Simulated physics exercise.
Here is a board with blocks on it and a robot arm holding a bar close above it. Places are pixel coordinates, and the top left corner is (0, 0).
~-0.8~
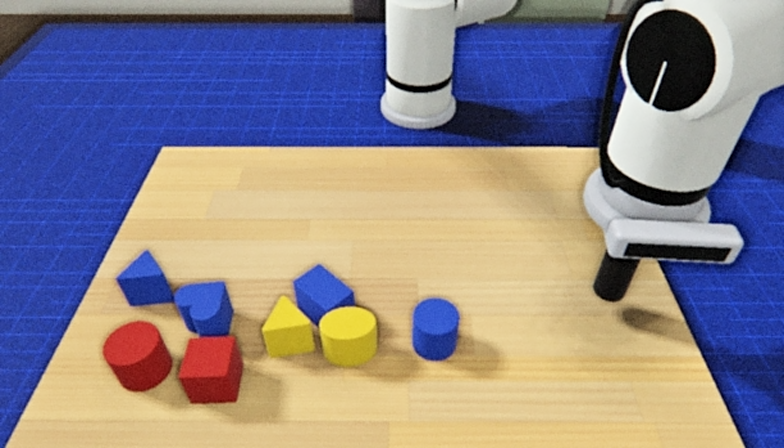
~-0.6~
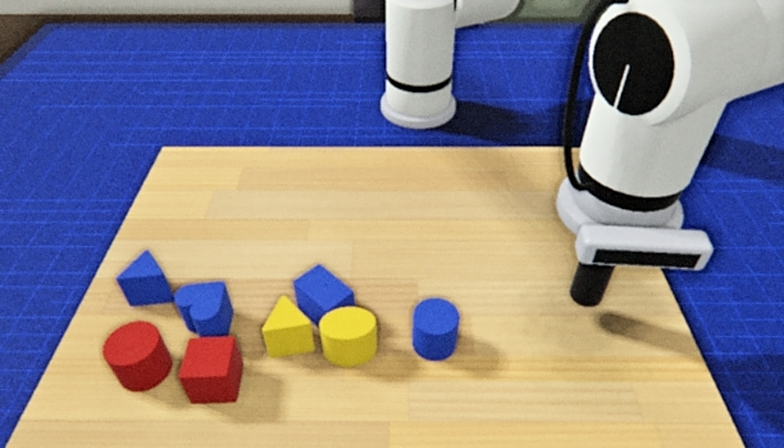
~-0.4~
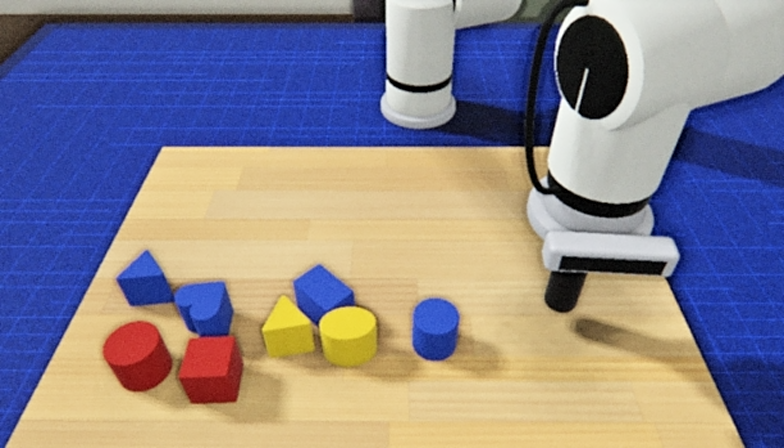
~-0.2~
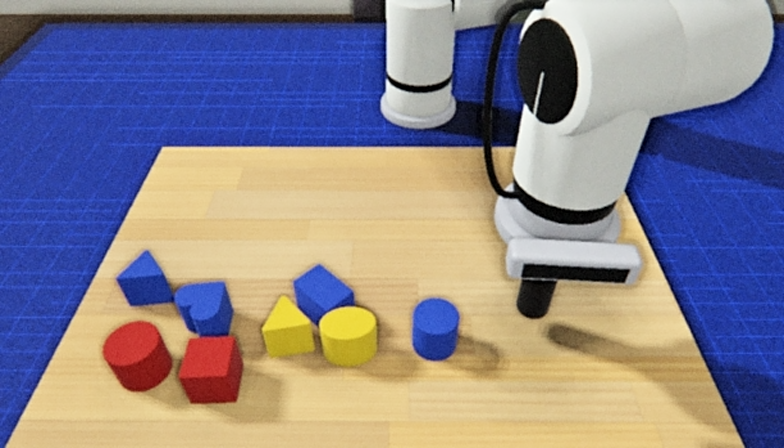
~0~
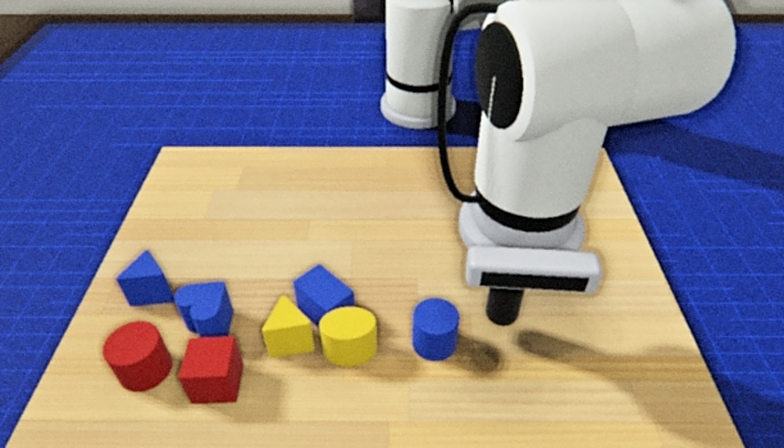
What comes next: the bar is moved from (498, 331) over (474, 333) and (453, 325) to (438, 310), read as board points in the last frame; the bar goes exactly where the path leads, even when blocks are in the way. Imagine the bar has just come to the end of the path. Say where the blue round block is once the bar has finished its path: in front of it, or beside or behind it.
It slips away.
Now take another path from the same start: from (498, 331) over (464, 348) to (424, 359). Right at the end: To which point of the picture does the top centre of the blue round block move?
Put as a pixel place, it's (391, 314).
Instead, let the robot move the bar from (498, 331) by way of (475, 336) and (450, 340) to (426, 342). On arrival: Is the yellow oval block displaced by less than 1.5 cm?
Going by the path, yes.
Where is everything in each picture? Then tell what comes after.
Bar's lower end at (608, 292); yellow oval block at (348, 322); blue round block at (436, 315), in the first picture.
Bar at (585, 297); blocks still, in the second picture.
Bar at (560, 302); blocks still, in the third picture.
Bar at (532, 308); blocks still, in the fourth picture.
Bar at (501, 315); yellow oval block at (348, 322); blue round block at (436, 315), in the fifth picture.
On the path given first. Halfway along, bar at (464, 315); blue round block at (429, 316).
At the end, bar at (439, 294); yellow oval block still; blue round block at (423, 314).
